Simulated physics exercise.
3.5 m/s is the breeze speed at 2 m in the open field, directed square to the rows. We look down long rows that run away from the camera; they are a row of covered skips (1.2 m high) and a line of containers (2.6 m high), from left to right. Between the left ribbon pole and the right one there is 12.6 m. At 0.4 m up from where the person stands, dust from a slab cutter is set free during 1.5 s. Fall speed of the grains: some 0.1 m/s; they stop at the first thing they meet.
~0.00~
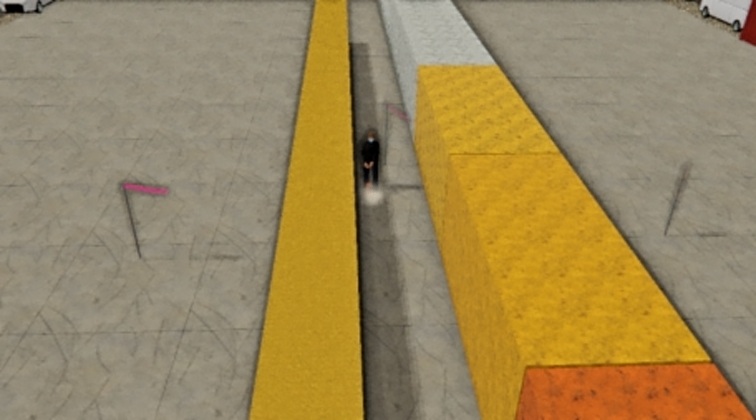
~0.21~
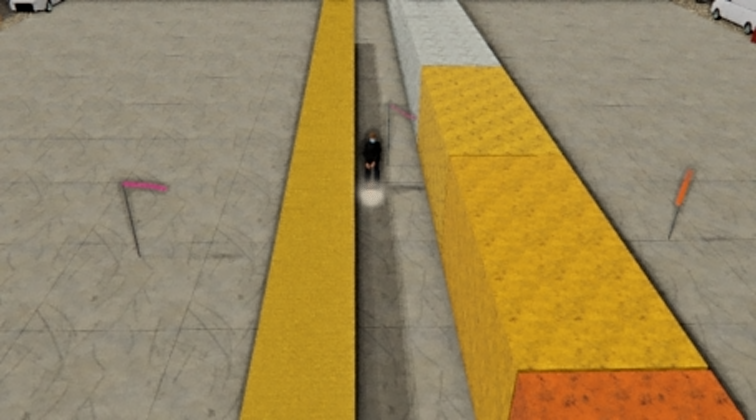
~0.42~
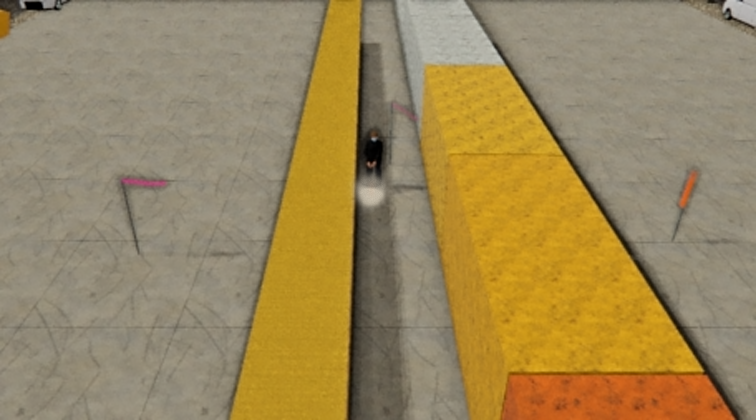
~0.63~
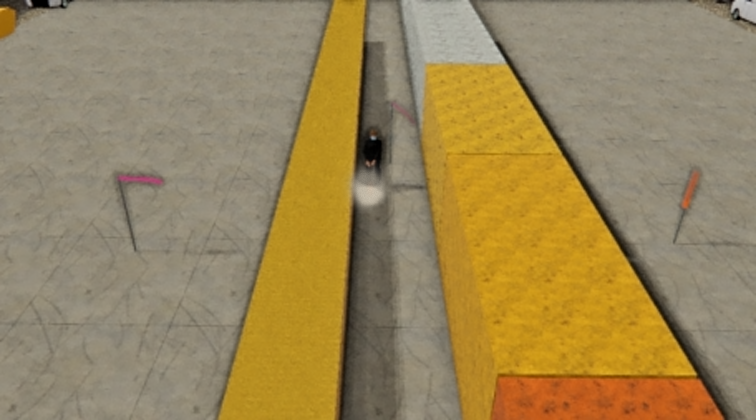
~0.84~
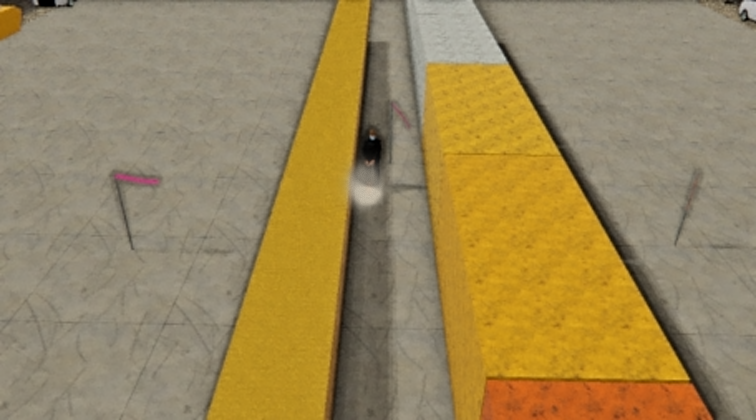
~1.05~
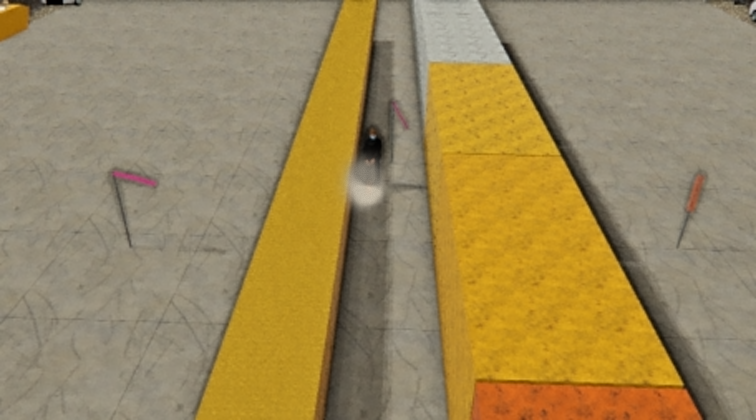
Pale dust puffing beside a dark-clothed person standing between long yellow and multicoloured rows, while ribbons on poles flutter either side.
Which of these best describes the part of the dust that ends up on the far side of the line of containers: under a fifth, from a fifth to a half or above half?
The best fit is from a fifth to a half.
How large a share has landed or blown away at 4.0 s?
Estimate: Some 15 % no longer in the air.
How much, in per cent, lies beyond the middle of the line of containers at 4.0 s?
Share: Around 5 percent.
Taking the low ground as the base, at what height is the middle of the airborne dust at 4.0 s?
About 1.6 m.
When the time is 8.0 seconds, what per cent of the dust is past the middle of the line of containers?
Around 30 percent.
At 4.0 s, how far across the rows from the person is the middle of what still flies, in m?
0.5 m.
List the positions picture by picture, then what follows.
In the first frame, the left ribbon ends at (167, 191), leaning 80 degrees to the right, the dust in the air spans x = 365 to 380 around y = 195 and it comes from (372, 195).
In the second frame, the right ribbon ends at (678, 204), hanging almost straight and the dust in the air spans x = 365 to 380 around y = 190.
In the third frame, the dust in the air spans x = 365 to 380 around y = 190 and the top of the line of containers crosses (488, 114).
In the fourth frame, the left ribbon ends at (162, 182), leaning 85 degrees to the right and the dust in the air spans x = 360 to 375 around y = 185.
In the fifth frame, the dust in the air spans x = 355 to 375 around y = 185.
In the sixth frame, the inner ribbon ends at (407, 130), leaning 30 degrees to the right, the dust in the air spans x = 355 to 375 around y = 185 and the top of the row of covered skips crosses (319, 162).
After 2.5 s, 94 % is in the air or yet to come; 0 % is beyond the line of containers; the middle of what still flies is 1.2 m above the low ground, near (363, 163).
After 4.0 s, 85 % is in the air or yet to come; 6 % is beyond the line of containers; the middle of what still flies is 1.6 m above the low ground, near (401, 150).
After 8.0 s, 56 % is in the air or yet to come; 30 % is beyond the line of containers; the middle of what still flies is 1.8 m above the low ground, near (508, 143).
After 20.0 s, 16 % is in the air or yet to come; 38 % is beyond the line of containers.
After 45.0 s, 1 % is in the air or yet to come; 39 % is beyond the line of containers.
